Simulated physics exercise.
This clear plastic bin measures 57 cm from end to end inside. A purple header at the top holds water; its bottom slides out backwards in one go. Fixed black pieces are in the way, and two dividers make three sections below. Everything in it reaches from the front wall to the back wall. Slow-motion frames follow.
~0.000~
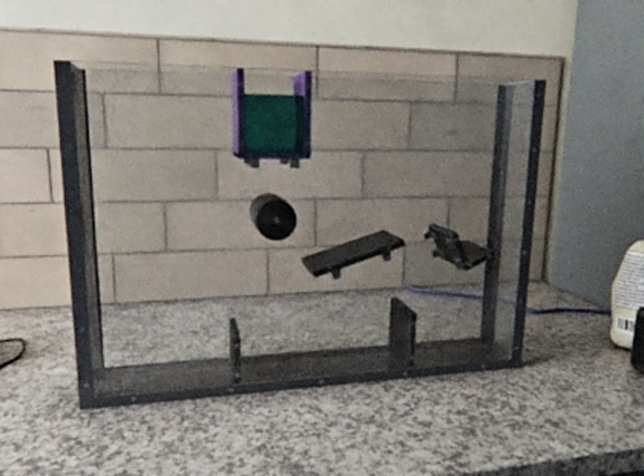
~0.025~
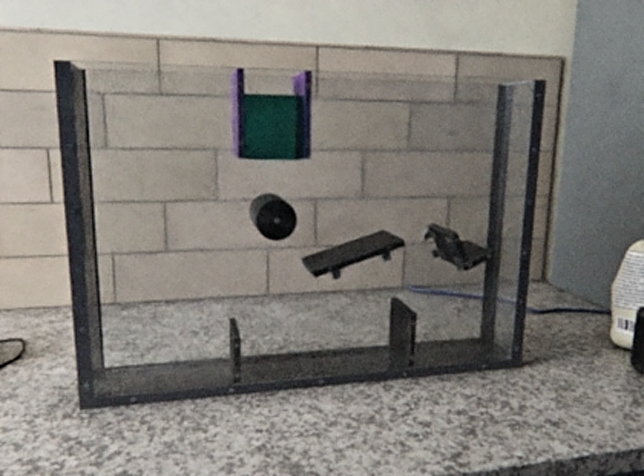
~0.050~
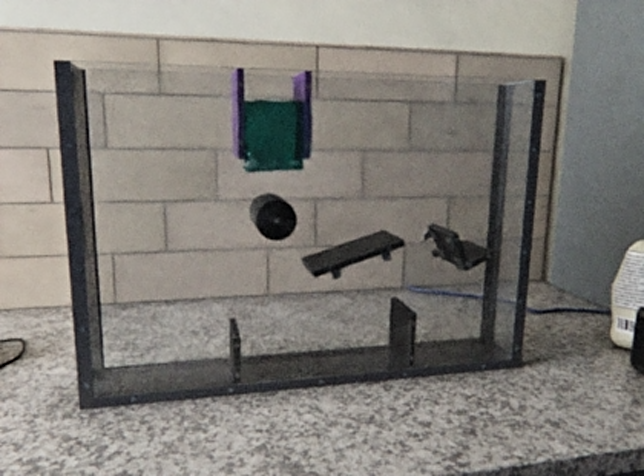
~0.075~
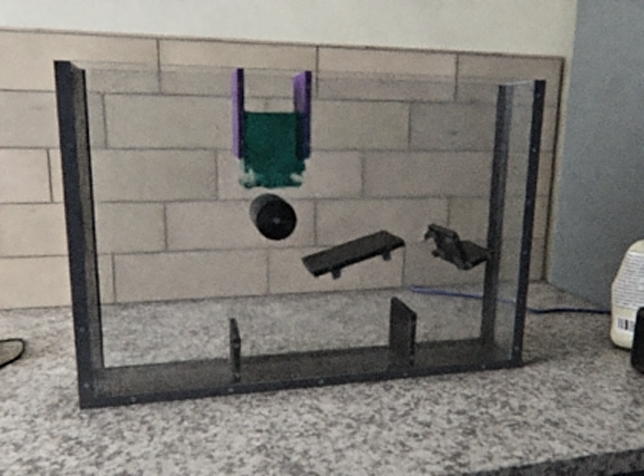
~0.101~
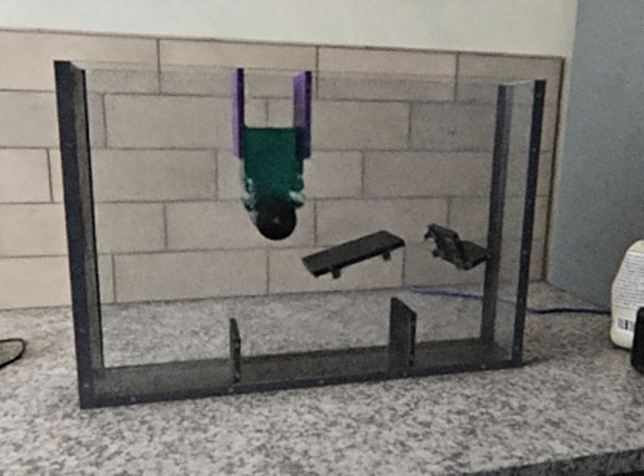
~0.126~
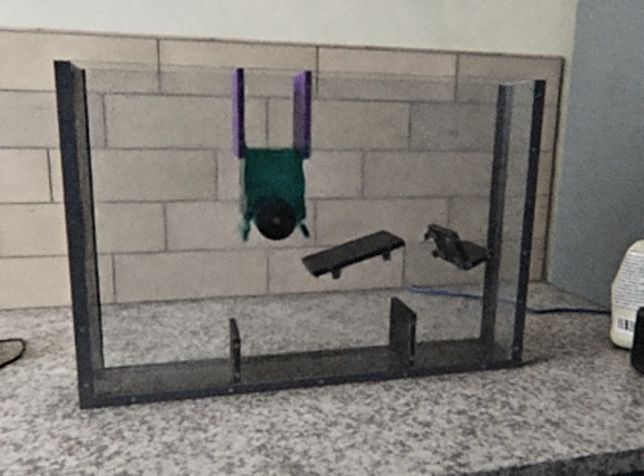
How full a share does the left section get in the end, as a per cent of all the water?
The left section gets about 60 per cent.
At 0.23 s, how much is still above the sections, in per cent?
Some 75 per cent.
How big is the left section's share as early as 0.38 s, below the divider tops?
About 56 per cent.
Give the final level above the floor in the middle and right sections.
About 0.5 cm and 0.5 cm.
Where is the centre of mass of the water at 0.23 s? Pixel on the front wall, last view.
Near (270, 276).
By 0.23 s the sections hold 20, 3 and 0 per cent, with 77 still above them.
By 0.38 s the sections hold 57, 8 and 0 per cent, with 35 still above them.
By 0.73 s the sections hold 59, 15 and 19 per cent, with 6 still above them.
At rest it is 60 per cent left, 21 middle, 19 right.
